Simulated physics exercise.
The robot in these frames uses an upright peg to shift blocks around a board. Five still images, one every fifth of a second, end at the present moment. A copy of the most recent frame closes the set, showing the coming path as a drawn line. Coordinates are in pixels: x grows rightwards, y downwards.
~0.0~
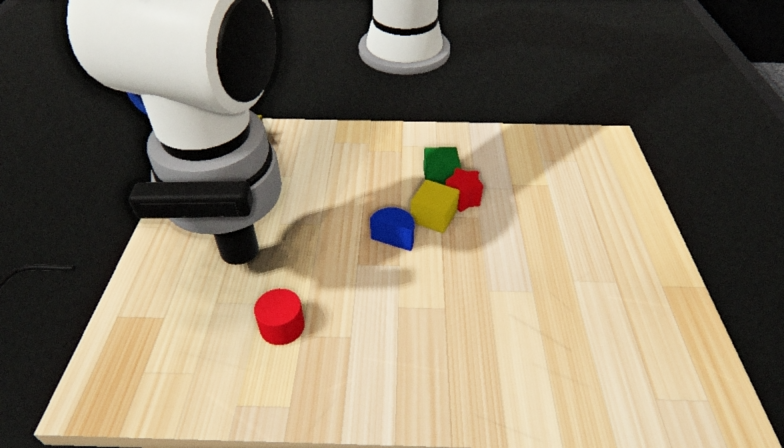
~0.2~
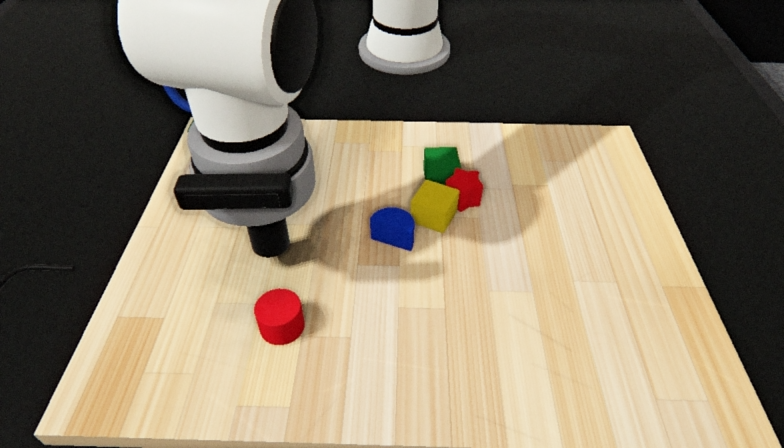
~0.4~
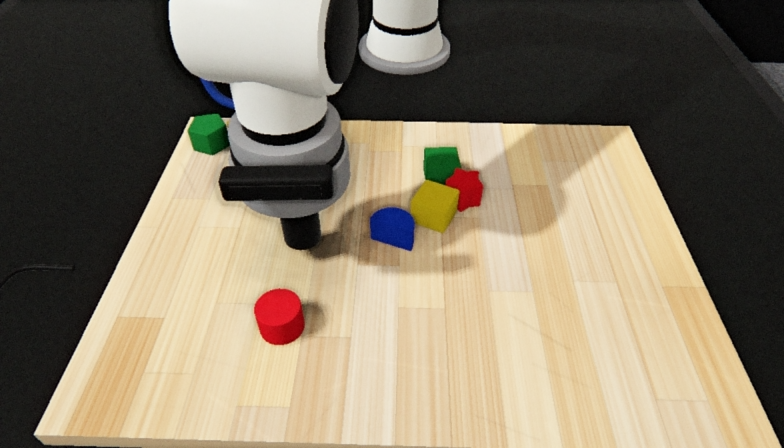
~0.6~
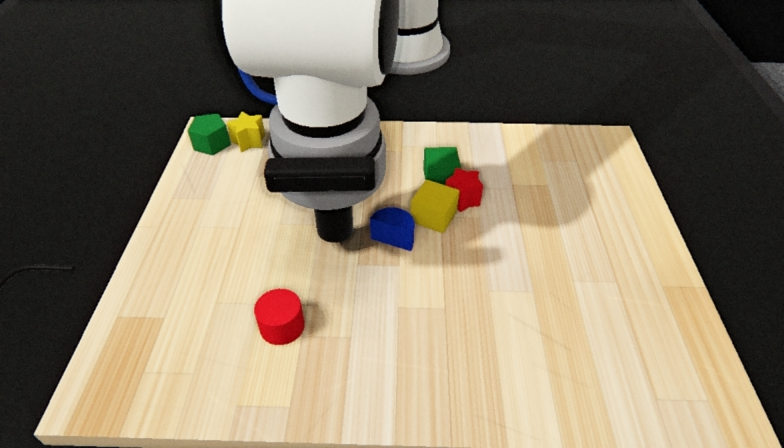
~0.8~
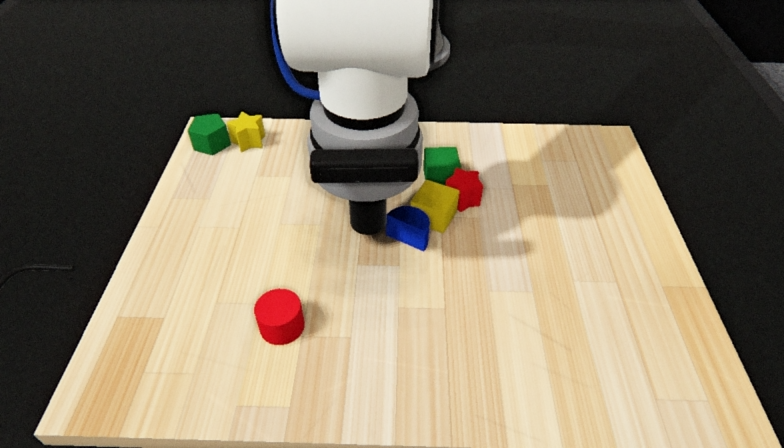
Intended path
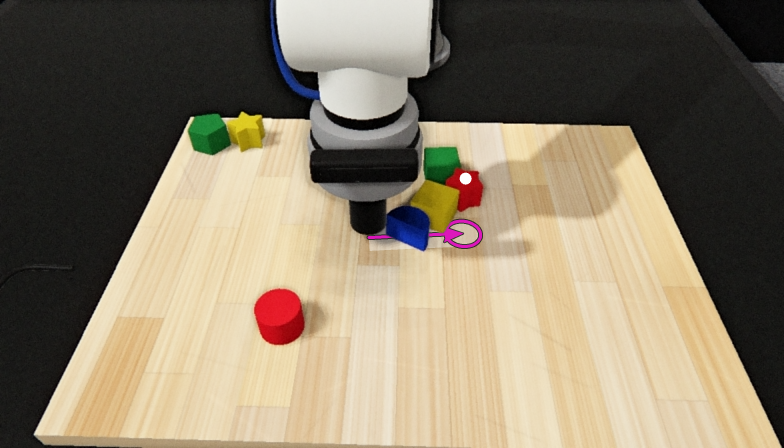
White robot arm sliding its black peg rightward across a wooden board, nudging a blue block slightly toward a yellow one.
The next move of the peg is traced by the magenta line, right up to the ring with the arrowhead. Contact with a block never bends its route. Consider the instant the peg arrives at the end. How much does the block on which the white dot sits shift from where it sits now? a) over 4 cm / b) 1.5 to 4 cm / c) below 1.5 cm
b: 1.5 to 4 cm.
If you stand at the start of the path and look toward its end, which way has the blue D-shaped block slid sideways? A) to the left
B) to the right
B.
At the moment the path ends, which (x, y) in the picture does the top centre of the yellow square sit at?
Top centre: (457, 187).
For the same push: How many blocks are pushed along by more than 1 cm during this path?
I'd put the number at three or more.
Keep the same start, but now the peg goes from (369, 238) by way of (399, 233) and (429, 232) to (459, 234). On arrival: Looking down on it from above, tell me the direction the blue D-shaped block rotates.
It goes round the way clock hands do.
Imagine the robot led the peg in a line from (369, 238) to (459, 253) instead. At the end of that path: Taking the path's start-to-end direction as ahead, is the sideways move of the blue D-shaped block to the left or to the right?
Pushed left.
Drawn move, from (369, 238) to (463, 234); the dot is on the red star-shaped block.
What follows on the original path. One third of the way, peg (401, 221); blue D-shaped block (437, 220), turned 35° clockwise; yellow square (438, 194).
Two thirds of the way, peg (434, 220); blue D-shaped block (461, 225), turned 85° clockwise; yellow square (445, 190); red star-shaped block (472, 175), turned 15° anticlockwise.
At the end, peg (465, 219); blue D-shaped block (483, 231), turned 125° clockwise; yellow square (457, 187), turned 20° anticlockwise; green square (444, 154), turned 20° anticlockwise; red star-shaped block (478, 169), turned 25° anticlockwise.
